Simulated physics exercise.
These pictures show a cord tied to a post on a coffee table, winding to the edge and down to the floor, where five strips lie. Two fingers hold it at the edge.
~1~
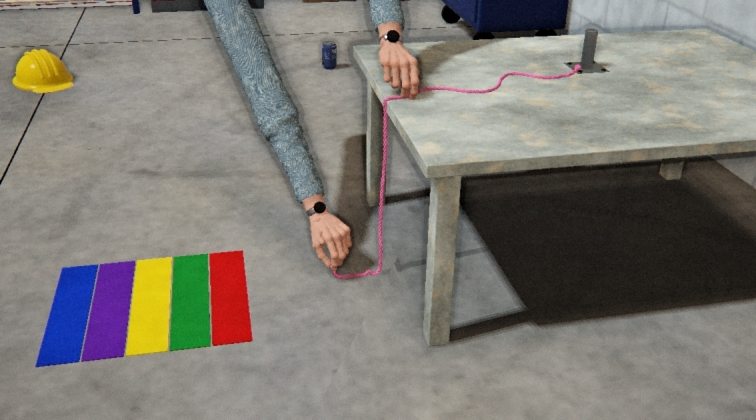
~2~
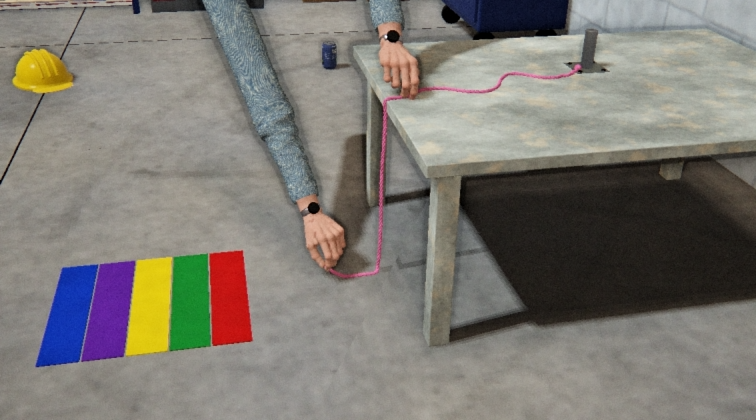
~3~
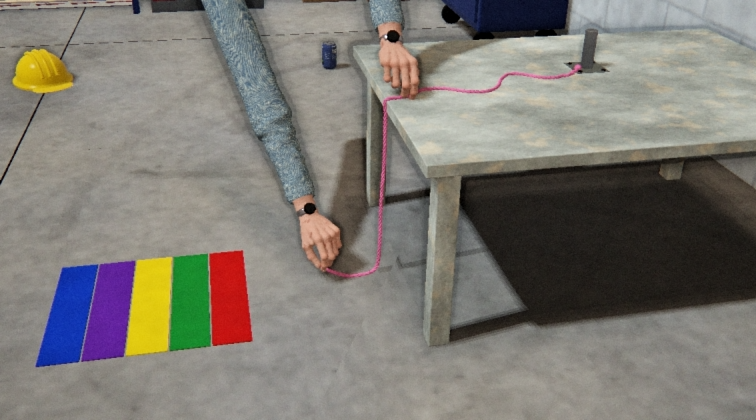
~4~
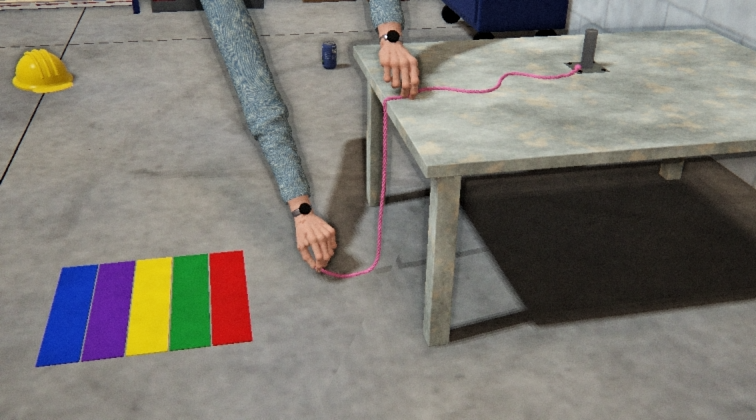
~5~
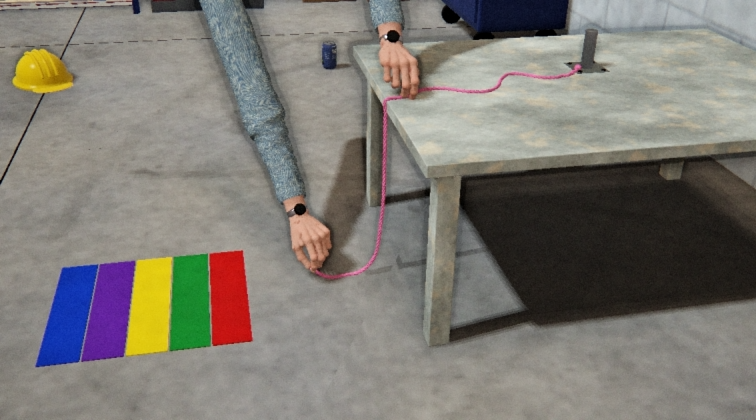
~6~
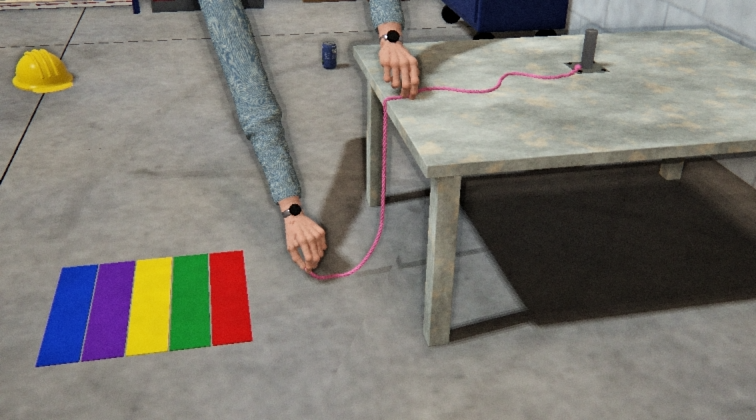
A hand near the floor drew the end of a pink cord slightly left, toward five colored strips, while another hand held it at the table's edge and the hanging part curved a little.
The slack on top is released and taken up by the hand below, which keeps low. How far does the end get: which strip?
The end stops over the yellow strip.
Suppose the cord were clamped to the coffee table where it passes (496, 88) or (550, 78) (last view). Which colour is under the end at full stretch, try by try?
In that order: Green; yellow.
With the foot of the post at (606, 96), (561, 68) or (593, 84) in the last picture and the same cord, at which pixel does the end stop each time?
About (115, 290), (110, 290) and (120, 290).
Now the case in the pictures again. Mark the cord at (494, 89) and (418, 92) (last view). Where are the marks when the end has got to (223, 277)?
They go to (452, 84) and to (383, 103).
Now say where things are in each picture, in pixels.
End (332, 266); red (232, 324); green (190, 329); yellow (149, 334); purple (105, 339); blue (62, 344), in the first picture.
End (326, 266); cord through (563, 76) (501, 80) (446, 89) (385, 112) (381, 193) (379, 260), in the second picture.
End (321, 267), in the third picture.
End (317, 267); cord through (563, 76) (501, 80) (446, 89) (385, 112) (383, 192) (377, 260), in the fourth picture.
End (311, 268), in the fifth picture.
End (306, 268); cord through (563, 76) (501, 80) (446, 89) (385, 112) (383, 192) (366, 259), in the sixth picture.
Soon after, end near (223, 277); over red.
After that, end near (174, 282); over green.
At the stop, end near (145, 285); over yellow. It gets as far as the yellow strip.
